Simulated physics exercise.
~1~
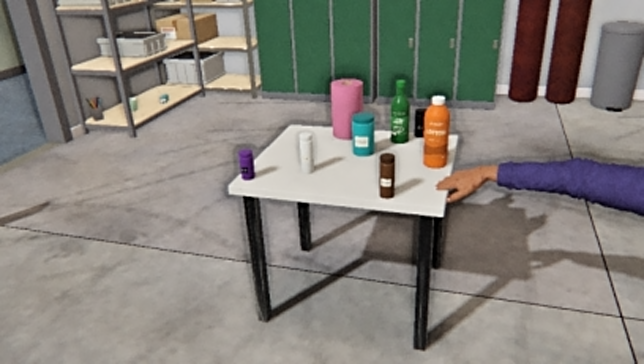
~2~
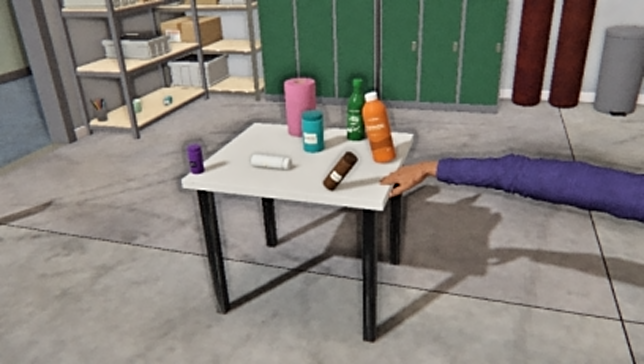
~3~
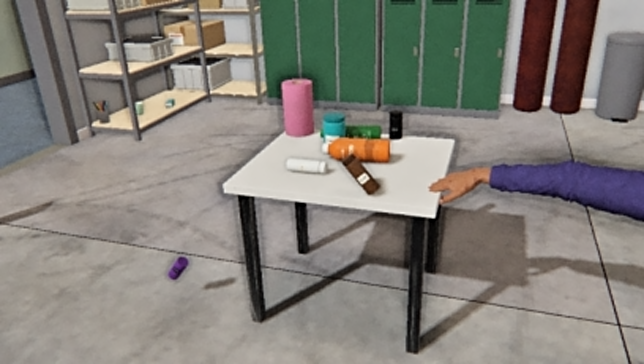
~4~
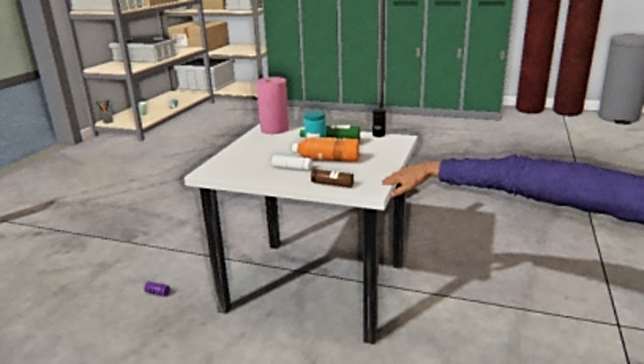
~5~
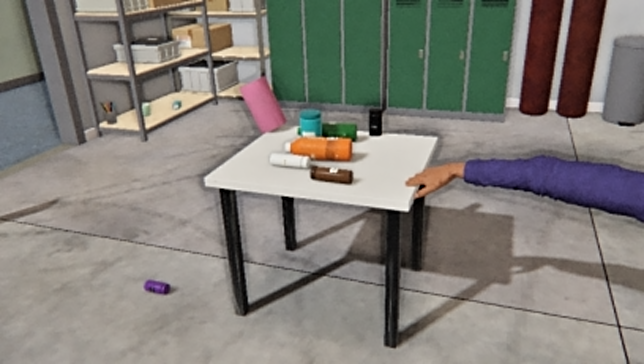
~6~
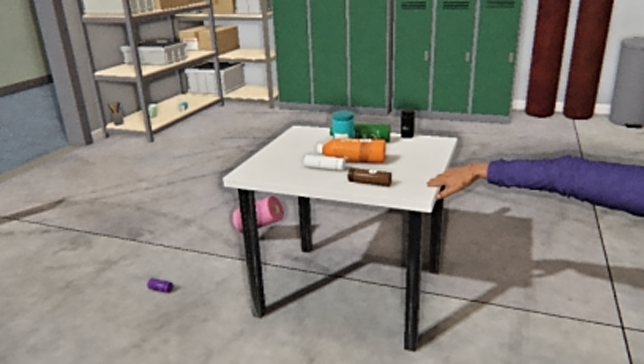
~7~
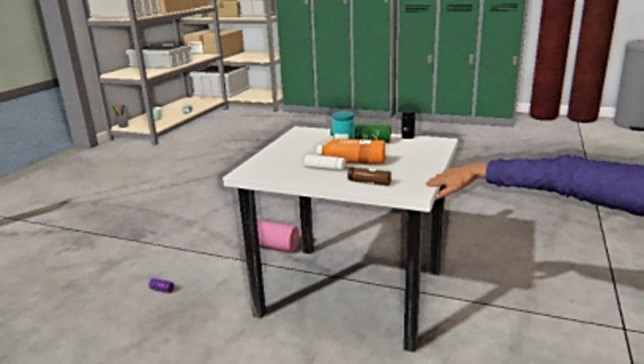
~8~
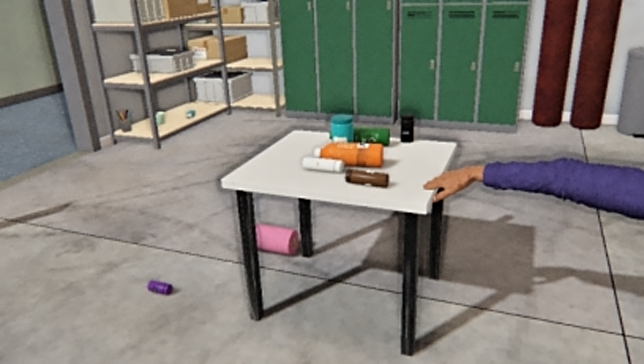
A small white table was jerked side to side by a hand at its right edge, toppling several bottles; the little purple container dropped off the left side first, then the pink roll tipped over the back, and both ended up lying on the floor.
